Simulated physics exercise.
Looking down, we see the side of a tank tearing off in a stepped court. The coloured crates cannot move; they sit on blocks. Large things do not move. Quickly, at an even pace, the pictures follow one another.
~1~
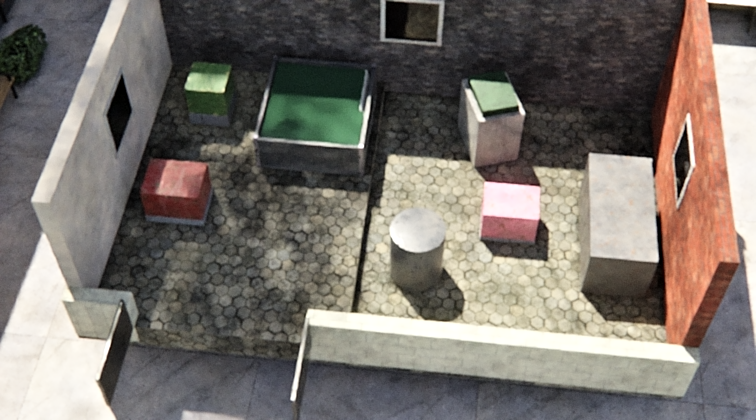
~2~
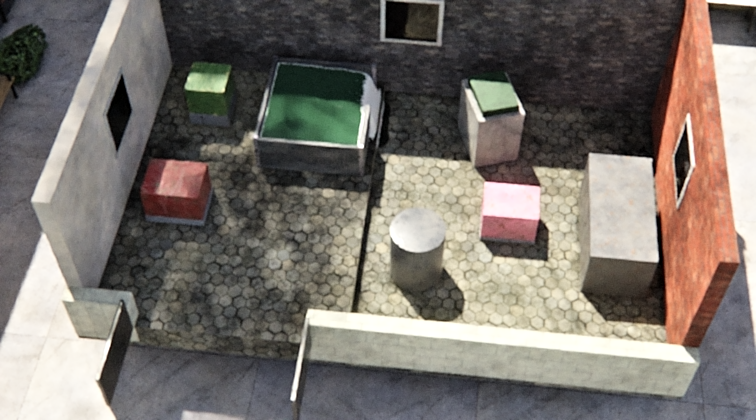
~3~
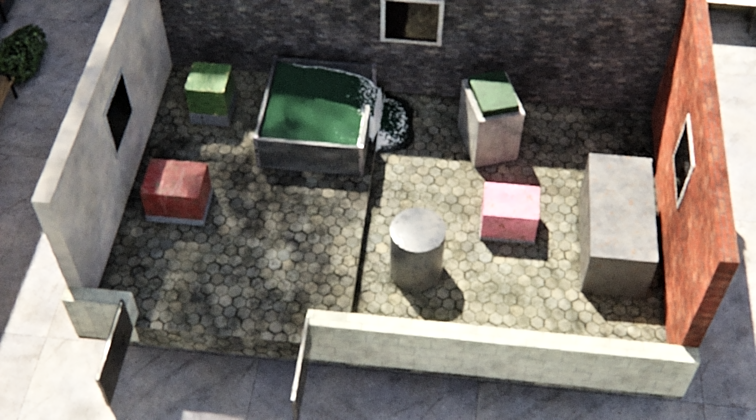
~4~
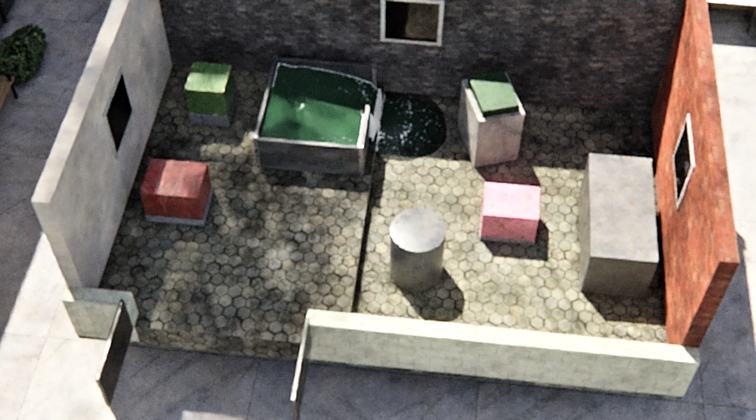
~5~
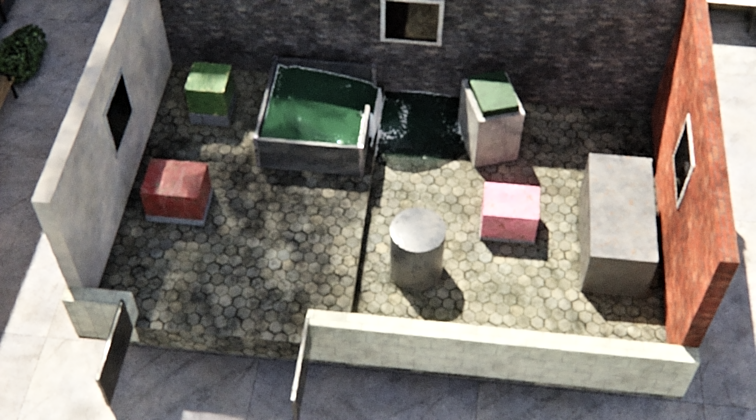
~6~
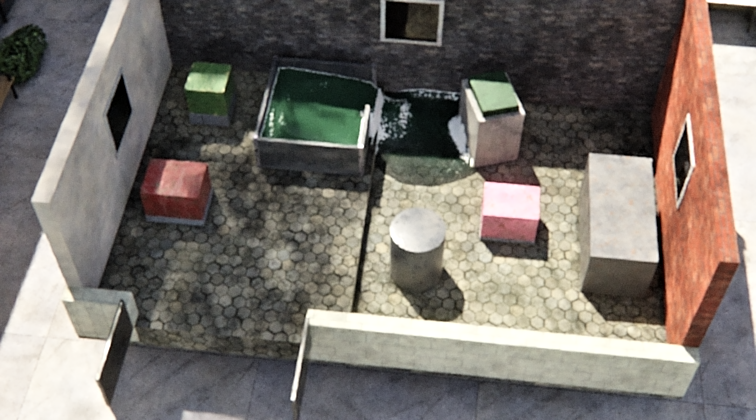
Dark green water bursts from the right side of a square grey tank at the back of a walled, stone-paved court, seen from above by a still camera. A green block and a red one sit left, with a white-and-green block, a pink block, a grey cylinder and a tall grey box right. The water spreads rightward across the paving, reaching the white-and-green block, while the tank's level drops.
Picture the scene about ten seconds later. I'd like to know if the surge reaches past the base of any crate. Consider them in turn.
Result: The green crate is missed by the water; the pink crate is reached by the water; the red crate is missed by the water.
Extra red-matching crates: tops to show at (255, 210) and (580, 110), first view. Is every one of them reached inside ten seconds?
One after the other: Stays untouched, is flooded.
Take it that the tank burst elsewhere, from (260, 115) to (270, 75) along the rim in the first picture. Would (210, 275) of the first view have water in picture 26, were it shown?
Pretty sure it's in a puddle at that location.
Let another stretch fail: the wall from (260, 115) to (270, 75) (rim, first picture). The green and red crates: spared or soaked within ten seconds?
Note: Green one is overtopped; red one is overtopped.
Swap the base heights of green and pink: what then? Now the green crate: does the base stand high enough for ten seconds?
The green crate stays out of it.
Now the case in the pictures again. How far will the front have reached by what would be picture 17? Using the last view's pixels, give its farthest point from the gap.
Close to (656, 185).
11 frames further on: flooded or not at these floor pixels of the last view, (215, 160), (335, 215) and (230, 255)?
As listed: Dry, clear, dry.
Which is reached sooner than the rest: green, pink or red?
My pick is the pink crate.
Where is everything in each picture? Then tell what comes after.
The first picture shows the water tank at (317, 104) is whole and still.
In the second picture, the front is at (374, 136), out from the gap at (369, 106).
In the third picture, water pours out at (369, 107) and has run to (407, 142).
In the fourth picture, the front is at (439, 139), out from the gap at (369, 107).
In the fifth picture, water pours out at (369, 107) and has run to a hidden place.
In the sixth picture, the front is at a hidden place, out from the gap at (369, 107).
A moment on, water covers 15 % of the floor; the green crate not reached, the pink crate water round its plinth, the red crate not reached.
Next, water covers 25 % of the floor; the green crate not reached, the pink crate water round its plinth, the red crate not reached.
Then, water covers 40 % of the floor; the green crate not reached, the pink crate water round its plinth, the red crate not reached.
Later, water covers 55 % of the floor; the green crate not reached, the pink crate water round its plinth, the red crate not reached.
In the end, water covers 55 % of the floor; the green crate stayed above the water, the pink crate was topped, the red crate stayed above the water.
